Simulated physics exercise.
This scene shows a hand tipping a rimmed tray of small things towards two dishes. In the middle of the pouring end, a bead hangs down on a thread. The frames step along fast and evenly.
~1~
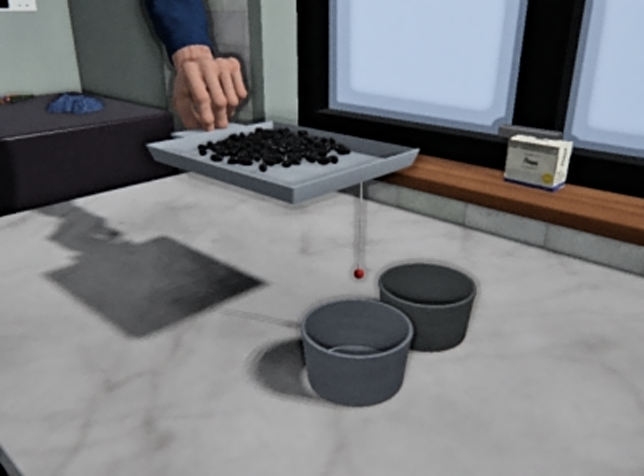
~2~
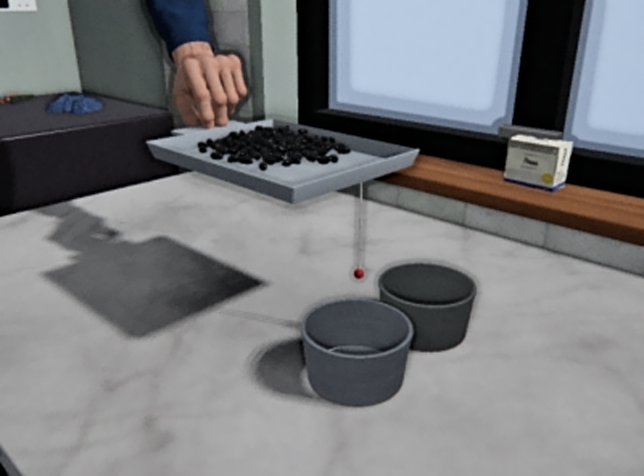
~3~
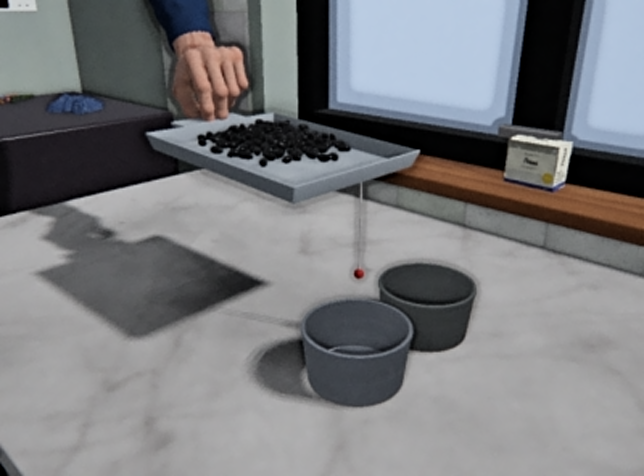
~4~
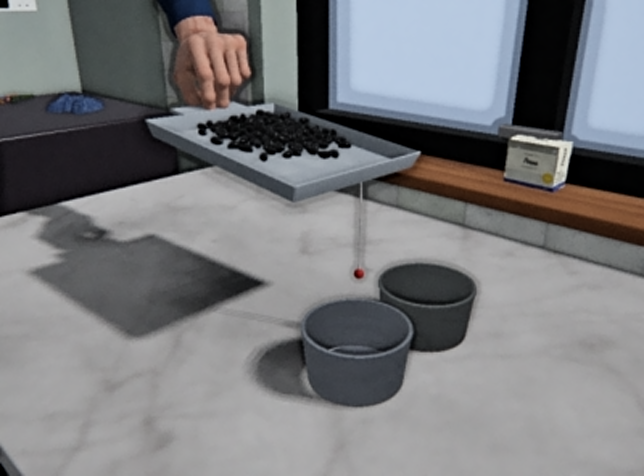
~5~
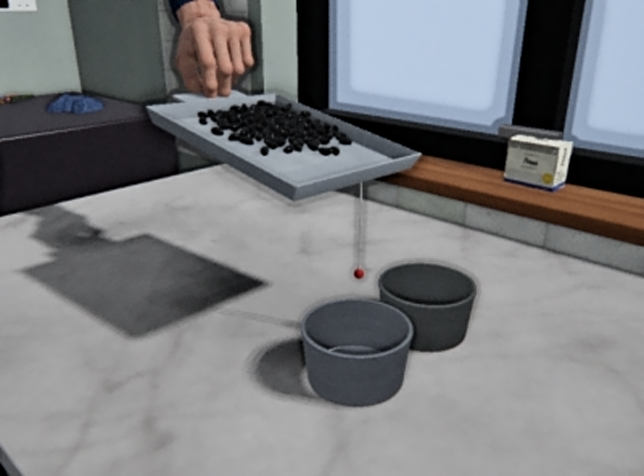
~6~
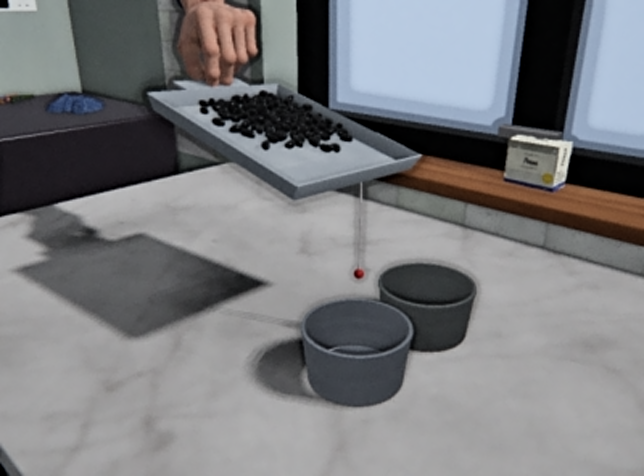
A hand gradually tilted a gray tray of black beans, raising its back edge while the beans shifted slightly, as a red bead hung still on a thread near two dark dishes.
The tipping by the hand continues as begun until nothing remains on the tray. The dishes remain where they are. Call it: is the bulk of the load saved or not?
The bulk is saved.
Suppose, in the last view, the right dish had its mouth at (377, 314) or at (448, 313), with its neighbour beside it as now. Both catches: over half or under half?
Place 1: Lower than half; place 2: Lower than half.
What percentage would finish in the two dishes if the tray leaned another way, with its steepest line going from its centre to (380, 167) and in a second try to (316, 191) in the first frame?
Respectively close to 40 and 60 in a hundred.
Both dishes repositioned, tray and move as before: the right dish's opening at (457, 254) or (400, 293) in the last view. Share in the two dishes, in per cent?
It comes to near 70 per cent the first time and near 60 per cent the second time.
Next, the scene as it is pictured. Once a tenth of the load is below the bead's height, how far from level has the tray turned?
That would be about 65 degrees from level.
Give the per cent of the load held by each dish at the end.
Left dish: 10 per cent; right dish: 70 per cent.
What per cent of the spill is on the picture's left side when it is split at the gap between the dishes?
Around 30 per cent, give or take.
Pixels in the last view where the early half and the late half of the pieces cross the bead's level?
Half one: (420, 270), half two: (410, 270).
Shortly afterwards, tray tipped steeply; the bulk on the tray; only a few in the right dish; a little in the air.
Next, tray tipped right over; near a quarter on the tray; a little in the left dish; near half in the right dish; a little outside both; a little in the air.
Some moments later, tray tipped past a quarter turn; a little in the left dish; near two thirds in the right dish; near a quarter outside both.
In the end, tray tipped past a quarter turn; a little in the left dish; near two thirds in the right dish; near a quarter outside both.
